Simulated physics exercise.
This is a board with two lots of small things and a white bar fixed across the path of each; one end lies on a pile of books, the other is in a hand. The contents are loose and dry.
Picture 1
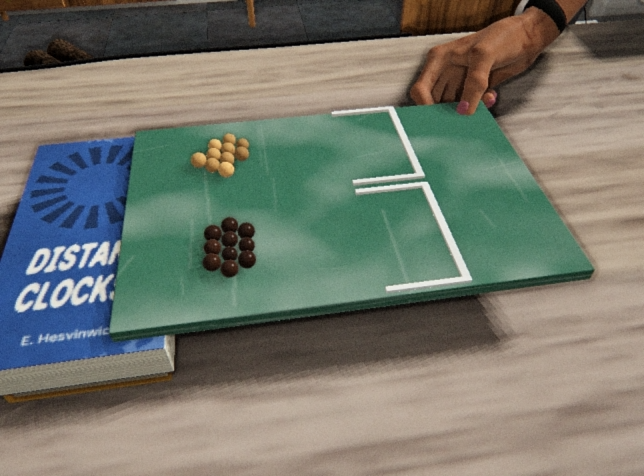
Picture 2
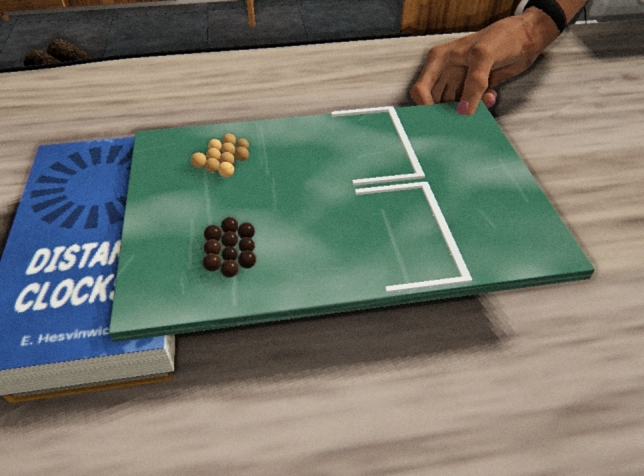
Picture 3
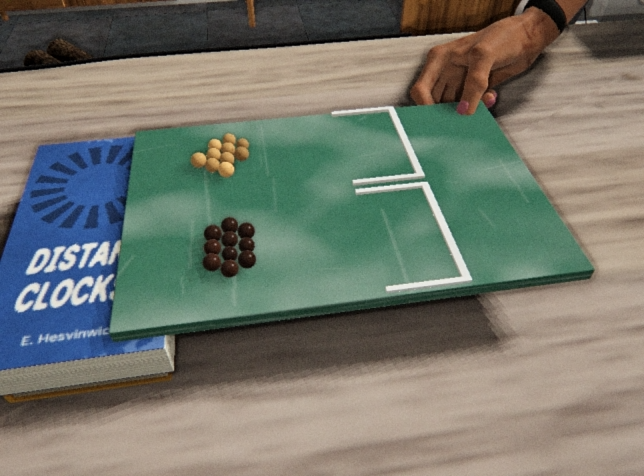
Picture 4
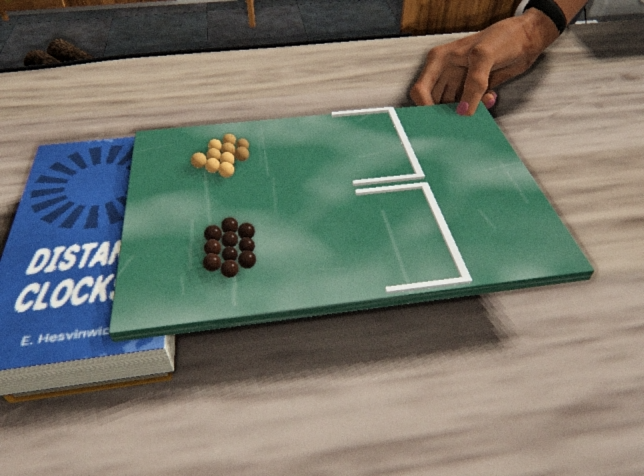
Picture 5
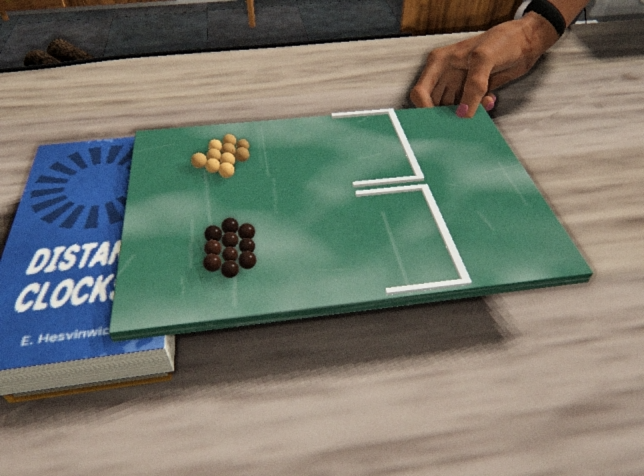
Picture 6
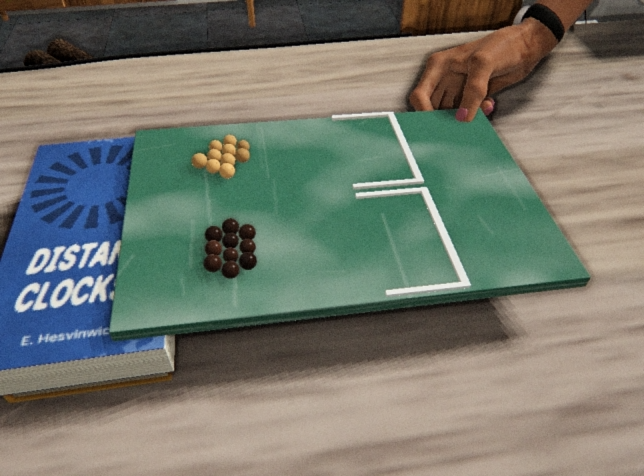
The hand at the far right lowered its end of the green board very slightly, while the other end lay on a blue book and the dark brown and light tan balls stayed still.
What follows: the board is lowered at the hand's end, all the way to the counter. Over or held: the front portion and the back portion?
As I see it the front portion travels beyond its barrier; as I see it the back portion travels beyond its barrier.
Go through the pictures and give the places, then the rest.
The first frame shows held end of the board at (575, 266), level; book pile at (96, 242), low, a small part of the board's length; front portion at (230, 240), a few chocolate balls; back portion at (227, 159), a few round wooden beads; front bar at (444, 228), much lower than a piece; back bar at (404, 140), much lower than a piece.
The second frame shows held end of the board at (575, 266), level; back portion at (227, 159).
The third frame shows held end of the board at (575, 266), level; front portion at (230, 240).
The fourth frame shows held end of the board at (574, 267), level; back portion at (227, 160).
The fifth frame shows held end of the board at (573, 270), down by 1°; front portion at (230, 240).
The sixth frame shows held end of the board at (571, 274), down by 2°; book pile at (96, 242); front portion at (231, 241), not moving; back portion at (228, 161), not moving; front bar at (443, 234); back bar at (404, 145).
Then, 0.29 s past the last view, board sloping at 7°; front portion where it was; back portion where it was.
Then, 0.59 s past the last view, board resting at 10°; front portion on its way down; back portion on its way down.
Then, 0.96 s past the last view, board resting at 10°; front portion nearly all past its bar; back portion about two thirds past its bar.
Finally, board resting at 10°; front portion all past its bar; back portion about two thirds past its bar.
